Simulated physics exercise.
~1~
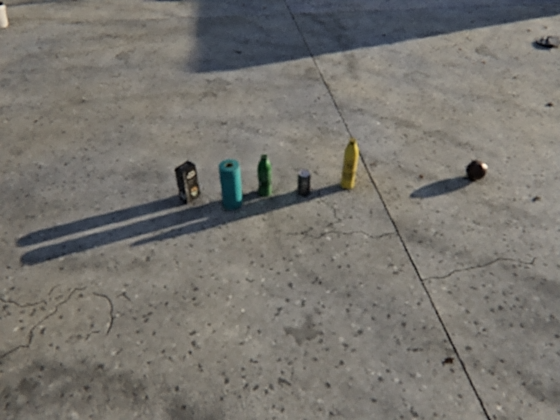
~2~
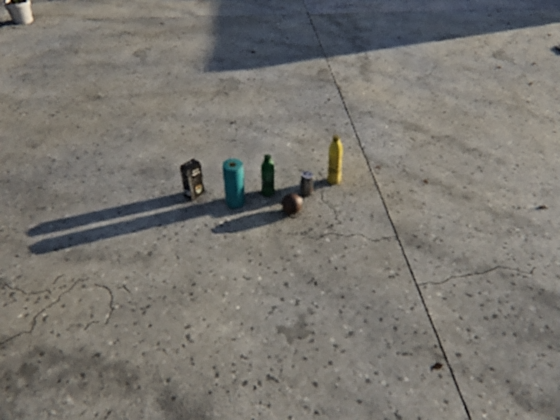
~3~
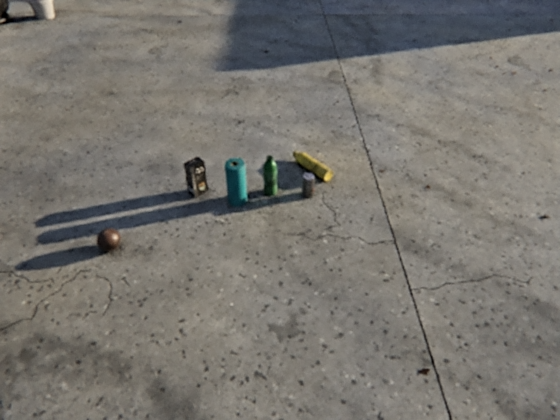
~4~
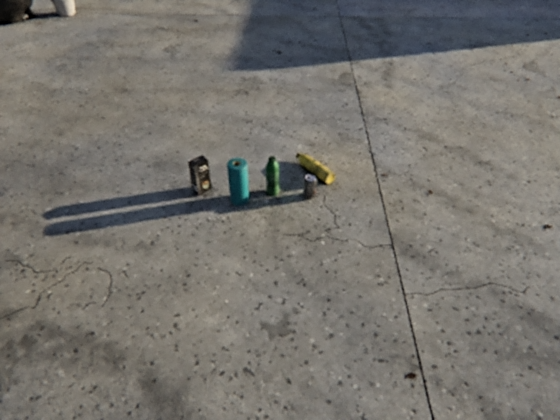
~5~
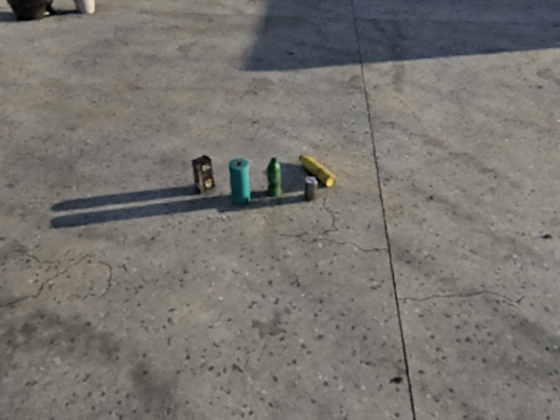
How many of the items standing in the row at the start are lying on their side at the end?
One of them, the yellow bottle, is lying on its side at the end.
